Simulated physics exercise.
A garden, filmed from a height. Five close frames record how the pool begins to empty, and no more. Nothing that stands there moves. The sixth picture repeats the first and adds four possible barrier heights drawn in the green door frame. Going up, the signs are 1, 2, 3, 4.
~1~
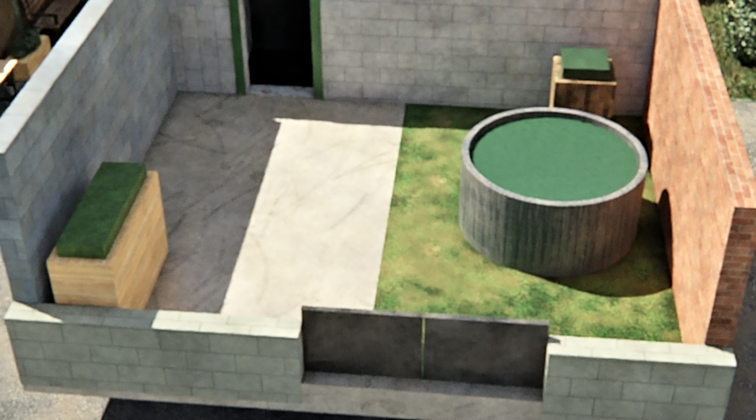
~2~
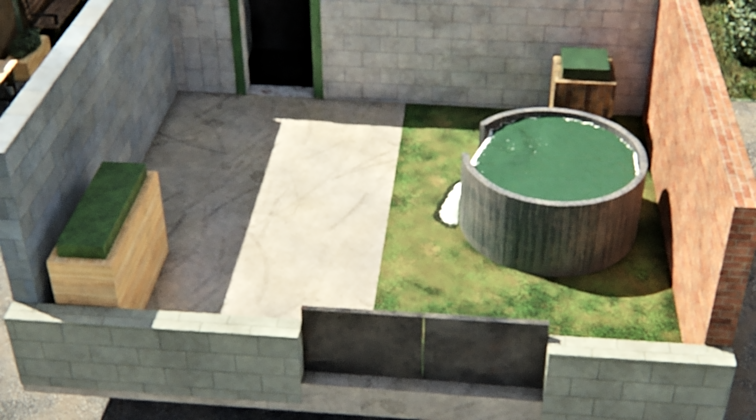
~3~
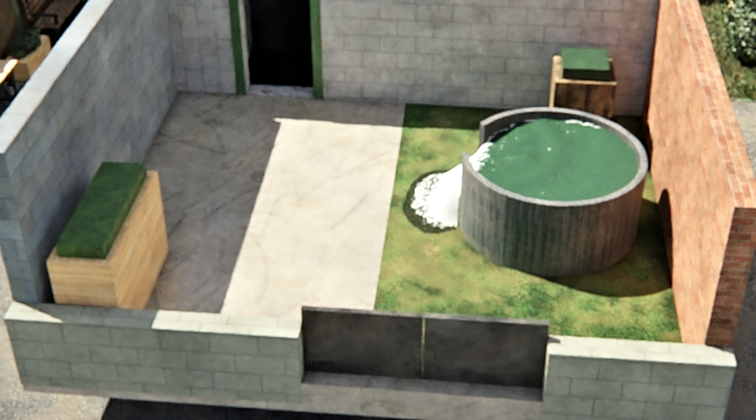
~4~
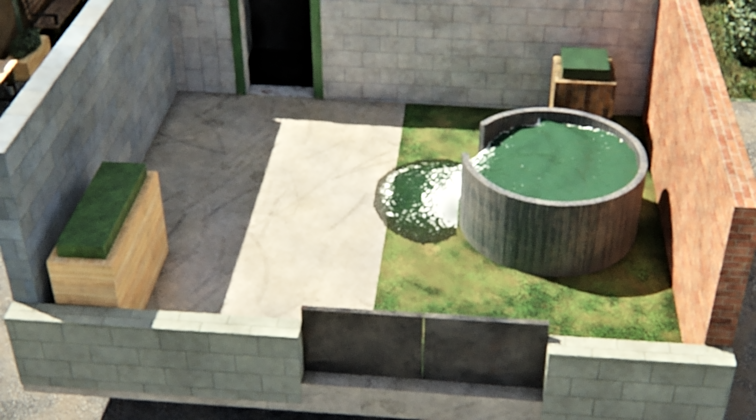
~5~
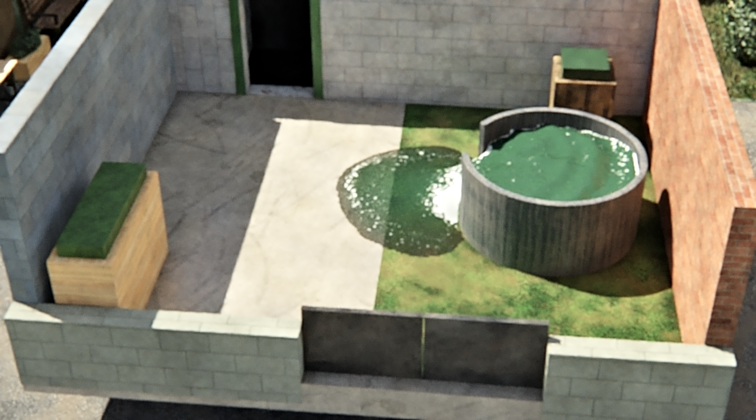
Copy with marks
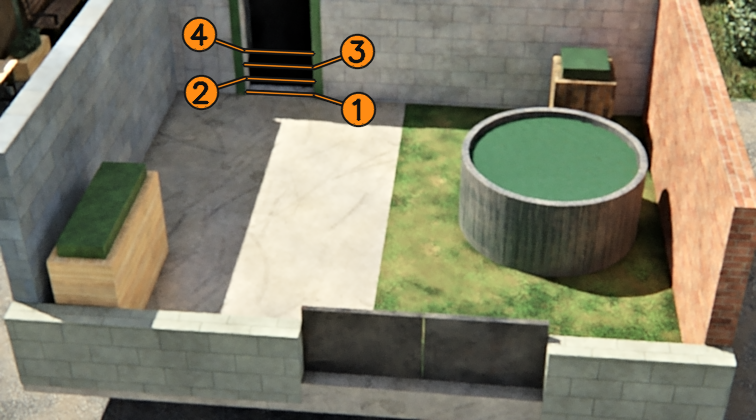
Green water pours from a gap in the round pool's left side, spreading across grass and paving.
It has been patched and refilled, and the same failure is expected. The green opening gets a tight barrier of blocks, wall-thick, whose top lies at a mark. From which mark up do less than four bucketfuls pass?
2.
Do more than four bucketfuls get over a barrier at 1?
Yes.
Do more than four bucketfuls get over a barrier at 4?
No, not at all.
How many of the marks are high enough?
Three of them.
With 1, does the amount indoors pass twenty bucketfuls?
No, less.
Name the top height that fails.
1 it is.
On the marked copy, 1 at (280, 93); 2 at (279, 79); 3 at (279, 66); 4 at (278, 52); from the bottom up 1, 2, 3, 4.
For height 1, about 10 bucketfuls get in.
For height 2, nothing gets over.
For height 3, nothing gets over.
For height 4, nothing gets over.
